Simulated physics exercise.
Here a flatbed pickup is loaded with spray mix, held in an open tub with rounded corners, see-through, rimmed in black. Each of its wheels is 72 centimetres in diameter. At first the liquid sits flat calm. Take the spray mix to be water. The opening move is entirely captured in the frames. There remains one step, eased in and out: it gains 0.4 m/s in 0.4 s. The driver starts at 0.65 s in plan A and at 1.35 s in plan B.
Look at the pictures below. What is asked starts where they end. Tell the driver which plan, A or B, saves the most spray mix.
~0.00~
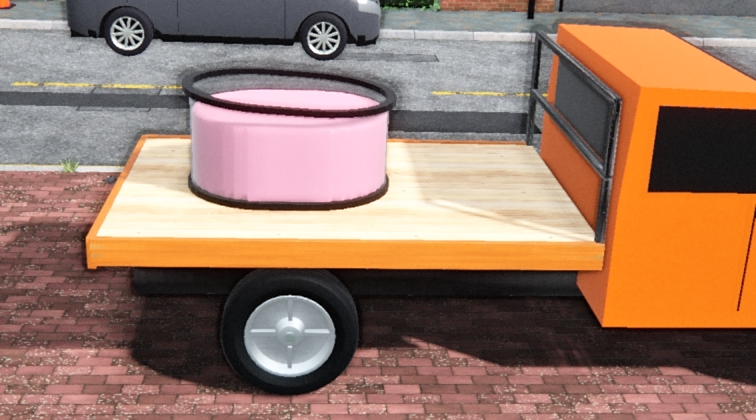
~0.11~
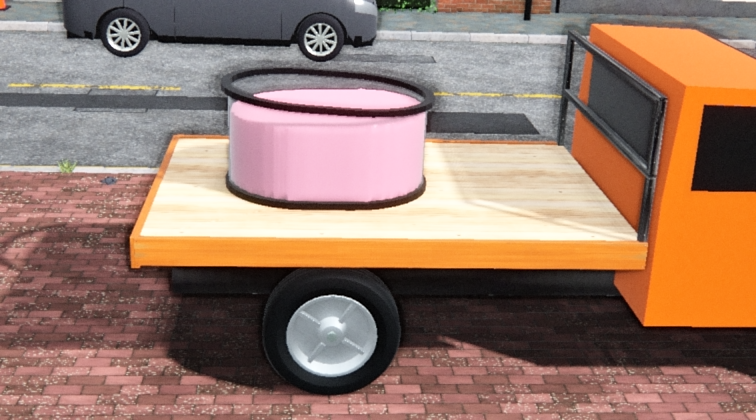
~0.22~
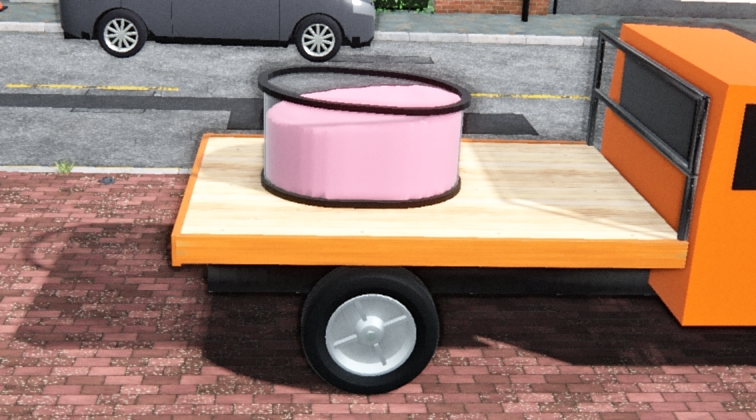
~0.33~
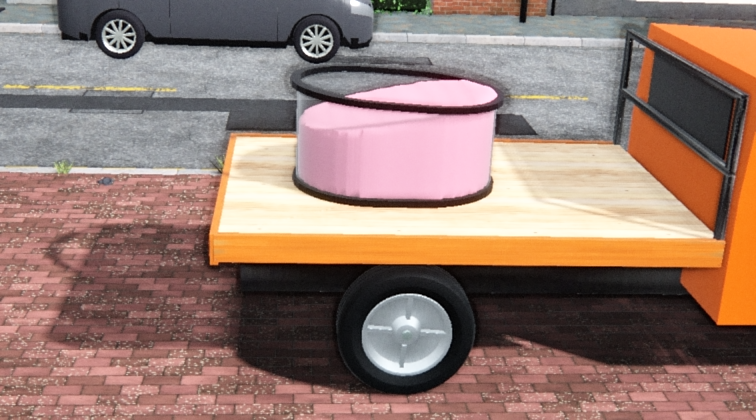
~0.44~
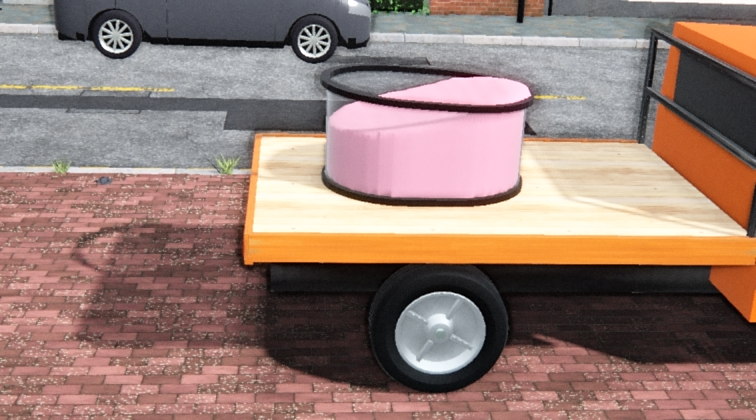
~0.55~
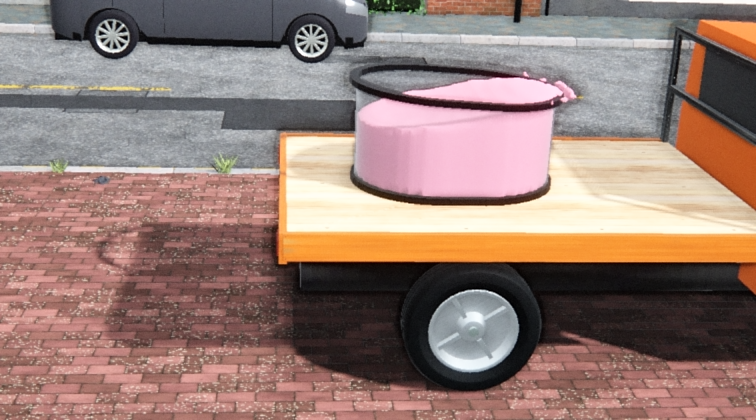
The driver should go with plan B.
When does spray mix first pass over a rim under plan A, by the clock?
Near 1.4 s.
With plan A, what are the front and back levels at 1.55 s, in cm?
Approx. 54 cm front, approx. 34 cm back.
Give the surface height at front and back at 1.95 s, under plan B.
It sits near 34 cm in front and near 48 cm behind.
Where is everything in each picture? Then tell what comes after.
In the first picture, level at the front (359, 120); level at the back (220, 117); still flat; the front is on the right, levels are read along the near wall; a wheel hub at (290, 340).
In the second picture, level at the front (398, 119); level at the back (260, 117); still flat.
In the third picture, level at the front (437, 109); level at the back (297, 125); rising 8° towards the front.
In the fourth picture, level at the front (471, 102); level at the back (331, 129); rising 13° towards the front.
In the fifth picture, level at the front (502, 98); level at the back (362, 131); rising 14° towards the front.
In the sixth picture, level at the front (532, 100); level at the back (393, 127); rising 12° towards the front; a wheel hub at (475, 335).
For plan A, By 1.55 s front 53 cm, middle 39 cm, back 33 cm above the floor; the loss stands at 1 per cent, mostly over the back, some over the front.
For plan A, By 4.03 s the loss stands at 3 per cent, over the front, 11 of 326 litres.
For plan B, By 1.95 s front 35 cm, middle 42 cm, back 47 cm above the floor; no loss so far.
For plan B, By 4.74 s there is no loss.
